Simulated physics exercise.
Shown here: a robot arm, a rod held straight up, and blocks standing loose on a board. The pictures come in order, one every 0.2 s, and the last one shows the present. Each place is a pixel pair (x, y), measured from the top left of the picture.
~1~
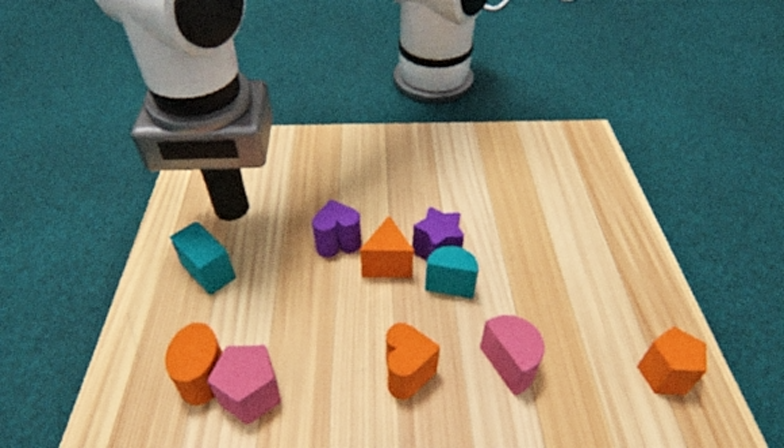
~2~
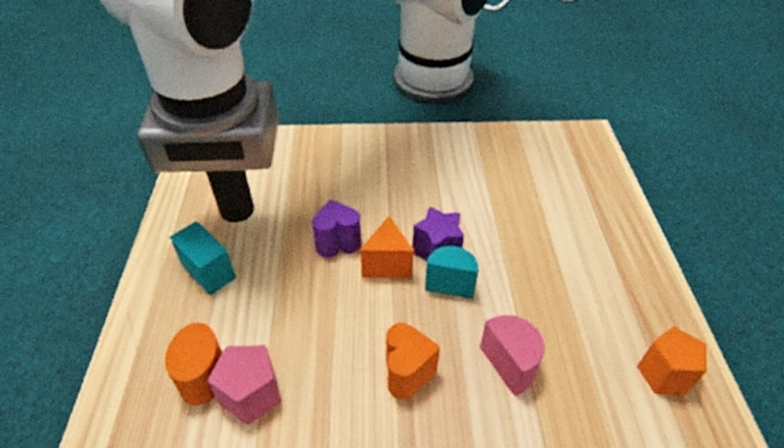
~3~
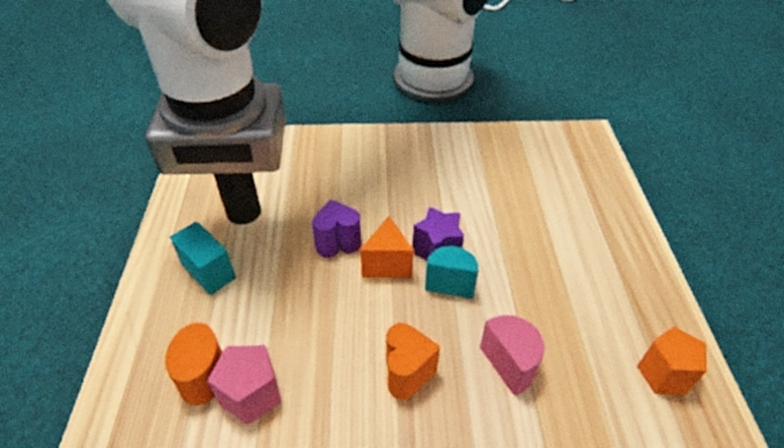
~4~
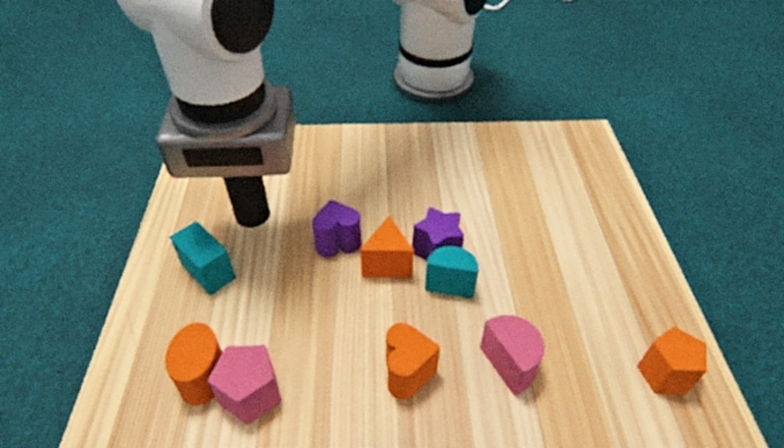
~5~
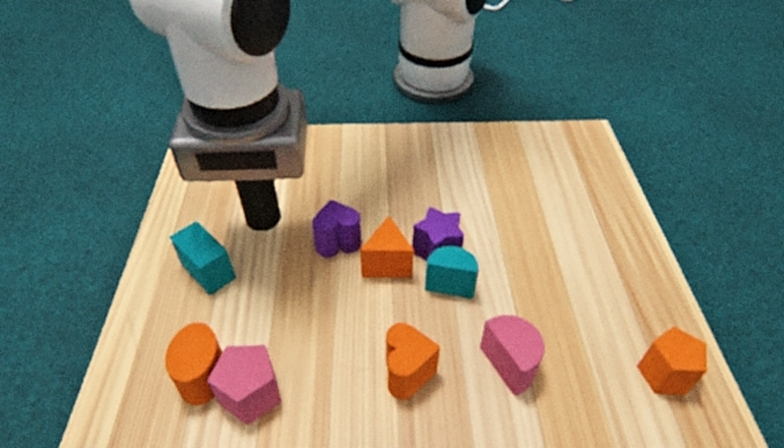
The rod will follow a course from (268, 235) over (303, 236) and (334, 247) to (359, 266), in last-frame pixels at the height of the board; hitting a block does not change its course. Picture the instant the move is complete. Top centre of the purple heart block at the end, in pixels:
The middle of the upper face of the purple heart block will lie at about (395, 234) in the picture.
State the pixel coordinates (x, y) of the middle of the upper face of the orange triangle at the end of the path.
The centre of its top face lies at (420, 252).
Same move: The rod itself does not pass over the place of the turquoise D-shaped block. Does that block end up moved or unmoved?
Answer: Moved.
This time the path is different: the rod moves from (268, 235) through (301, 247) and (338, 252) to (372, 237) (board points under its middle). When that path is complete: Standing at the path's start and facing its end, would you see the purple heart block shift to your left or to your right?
Facing from start to end, it will go to the left.
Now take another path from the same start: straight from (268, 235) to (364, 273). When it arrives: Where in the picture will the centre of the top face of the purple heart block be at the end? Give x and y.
It is at (374, 218).
The first path, step by step. One third of the way, rod (300, 220); nothing pushed yet.
Two thirds of the way, rod (333, 230); purple heart block (368, 220), turned 25° anticlockwise; orange triangle (392, 237), turned 15° clockwise.
At the end, rod (358, 249); purple heart block (394, 234), turned 40° anticlockwise; orange triangle (420, 252); purple star block (451, 226), turned 15° anticlockwise; turquoise D-shaped block (471, 263), turned 20° anticlockwise.
